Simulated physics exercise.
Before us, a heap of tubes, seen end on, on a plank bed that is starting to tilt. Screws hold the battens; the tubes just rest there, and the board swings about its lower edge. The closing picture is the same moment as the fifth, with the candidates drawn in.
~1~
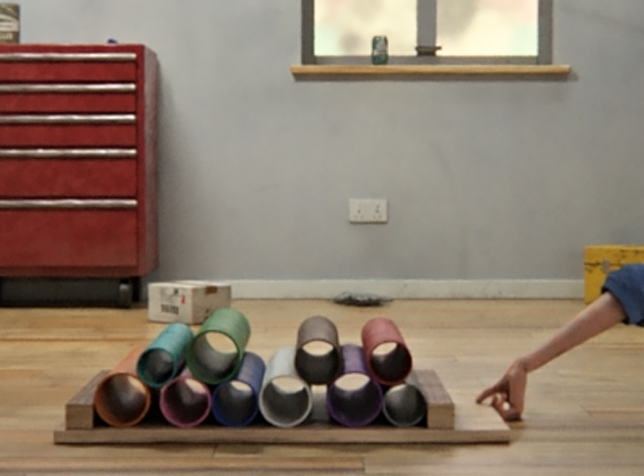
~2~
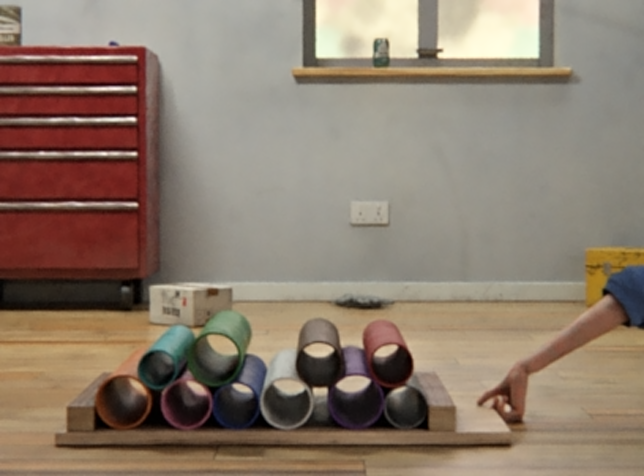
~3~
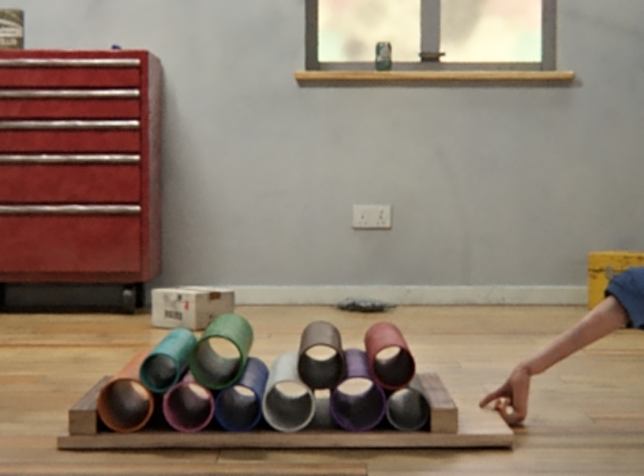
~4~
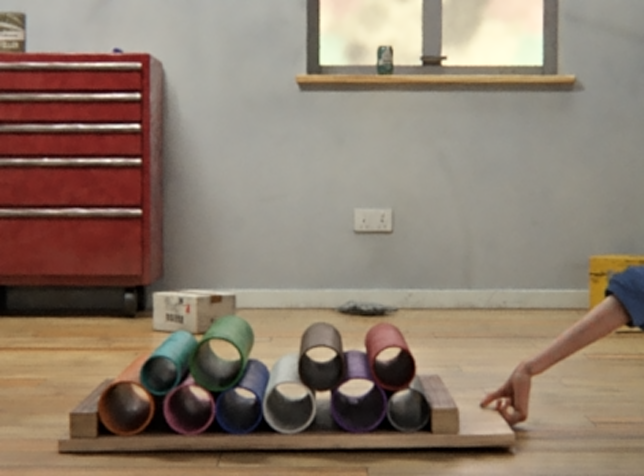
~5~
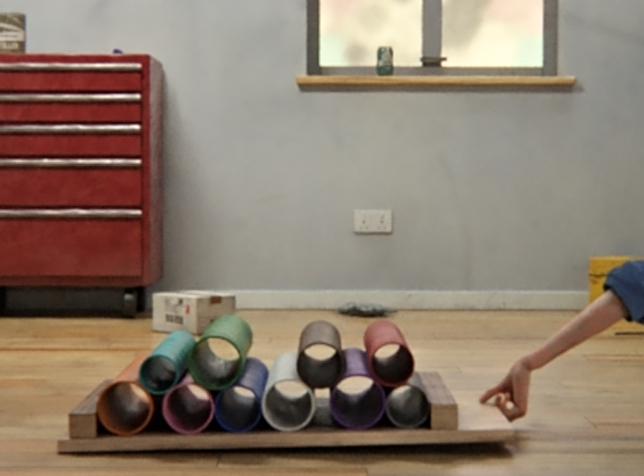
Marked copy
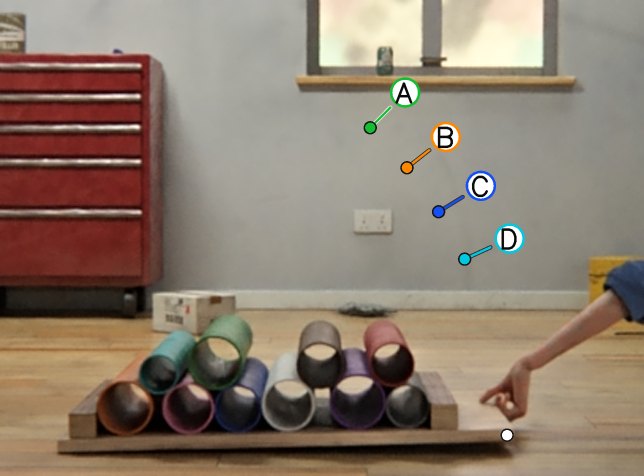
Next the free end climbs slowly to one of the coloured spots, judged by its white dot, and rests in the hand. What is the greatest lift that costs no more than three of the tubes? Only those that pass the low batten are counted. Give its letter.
The answer is mark B.
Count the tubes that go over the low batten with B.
The count is three.
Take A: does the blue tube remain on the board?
Yes.
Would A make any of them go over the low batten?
Yes.
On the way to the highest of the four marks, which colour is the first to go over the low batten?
The turquoise one.
On the copy, A at (370, 128); B at (407, 168); C at (438, 212); D at (464, 259); the white dot at (507, 435).
On B. First, board at 20°.
Then, board at 38°.
Finally, board at 39°, three over the low batten (brown, green, turquoise).
By contrast, A four over the low batten (brown, green, red, turquoise); C three over the low batten (brown, green, turquoise); D none over the low batten.
